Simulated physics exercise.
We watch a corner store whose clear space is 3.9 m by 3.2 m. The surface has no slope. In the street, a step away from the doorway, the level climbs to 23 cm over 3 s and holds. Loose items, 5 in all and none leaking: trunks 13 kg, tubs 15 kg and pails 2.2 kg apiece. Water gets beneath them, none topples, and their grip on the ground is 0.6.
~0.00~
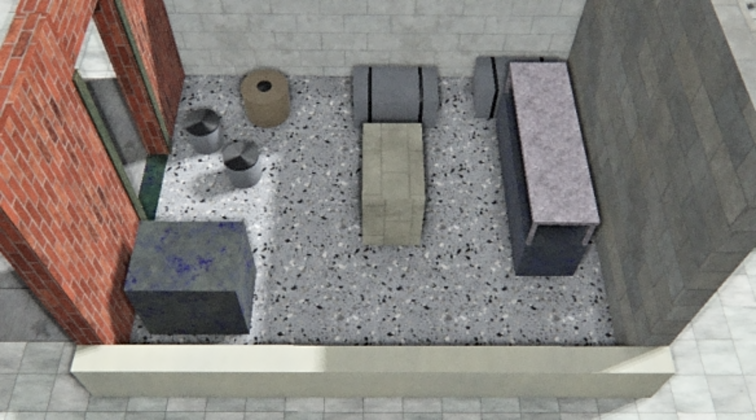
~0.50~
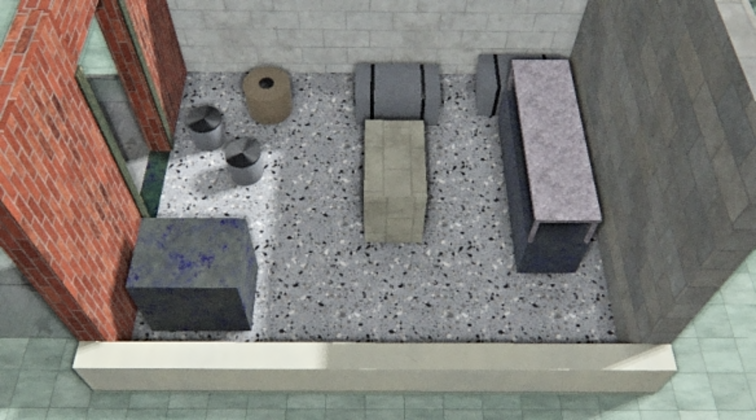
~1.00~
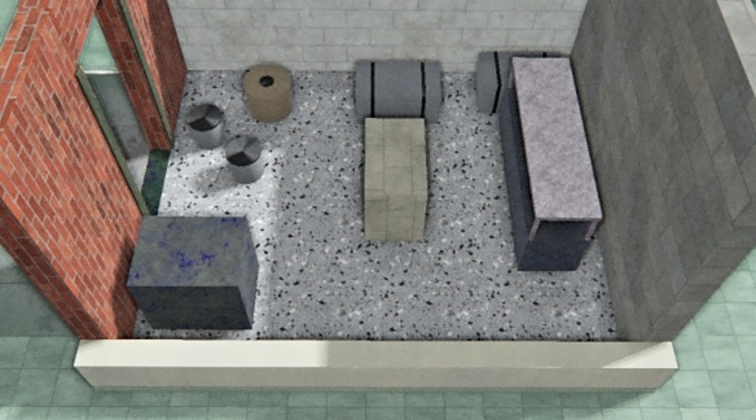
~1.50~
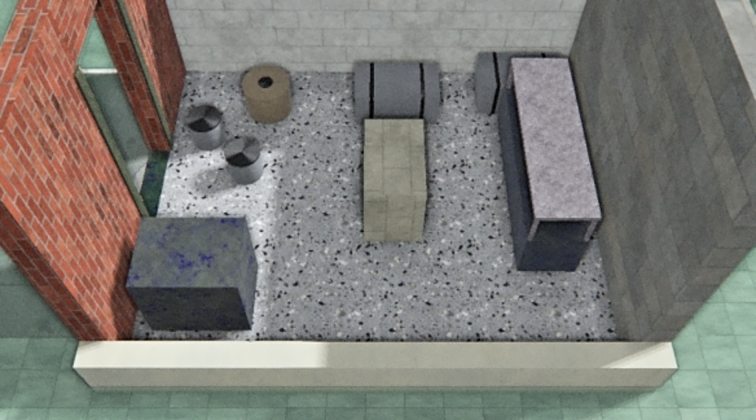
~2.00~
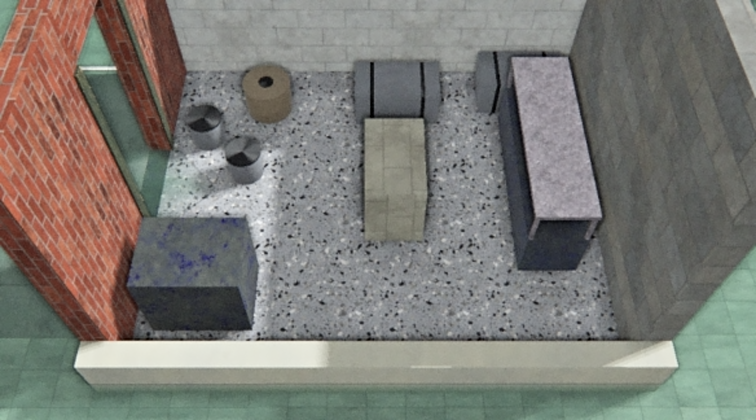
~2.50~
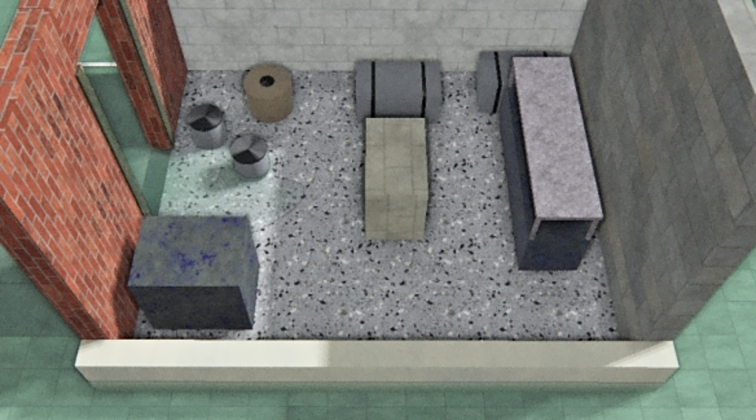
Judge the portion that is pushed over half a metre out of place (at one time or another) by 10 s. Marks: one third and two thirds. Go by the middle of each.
Share: One to two thirds.
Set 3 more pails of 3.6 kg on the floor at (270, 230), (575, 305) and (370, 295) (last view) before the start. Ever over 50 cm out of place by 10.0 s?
In turn: Past it, short of it, over.
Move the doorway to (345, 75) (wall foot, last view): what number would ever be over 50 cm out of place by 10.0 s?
In that case 2 of them.
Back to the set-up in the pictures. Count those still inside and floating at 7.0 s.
4 of them.
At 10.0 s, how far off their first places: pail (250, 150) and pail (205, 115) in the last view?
In that order: 200 cm, 30 cm.
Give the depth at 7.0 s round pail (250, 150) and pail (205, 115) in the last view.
About 3 and 3 cm.
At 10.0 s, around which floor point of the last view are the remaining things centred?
Around (379, 137).
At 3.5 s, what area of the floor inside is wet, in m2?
Some 4.0 m2.
After 3.5 s 1 of 5 are over 50 cm from their spots; 0 afloat.
After 4.5 s 1 of 5 are over 50 cm from their spots; 0 afloat.
After 7.0 s 1 of 5 are over 50 cm from their spots; 4 afloat.
After 10.0 s 2 of 5 are over 50 cm from their spots, and 2 have been at some point; 4 afloat.
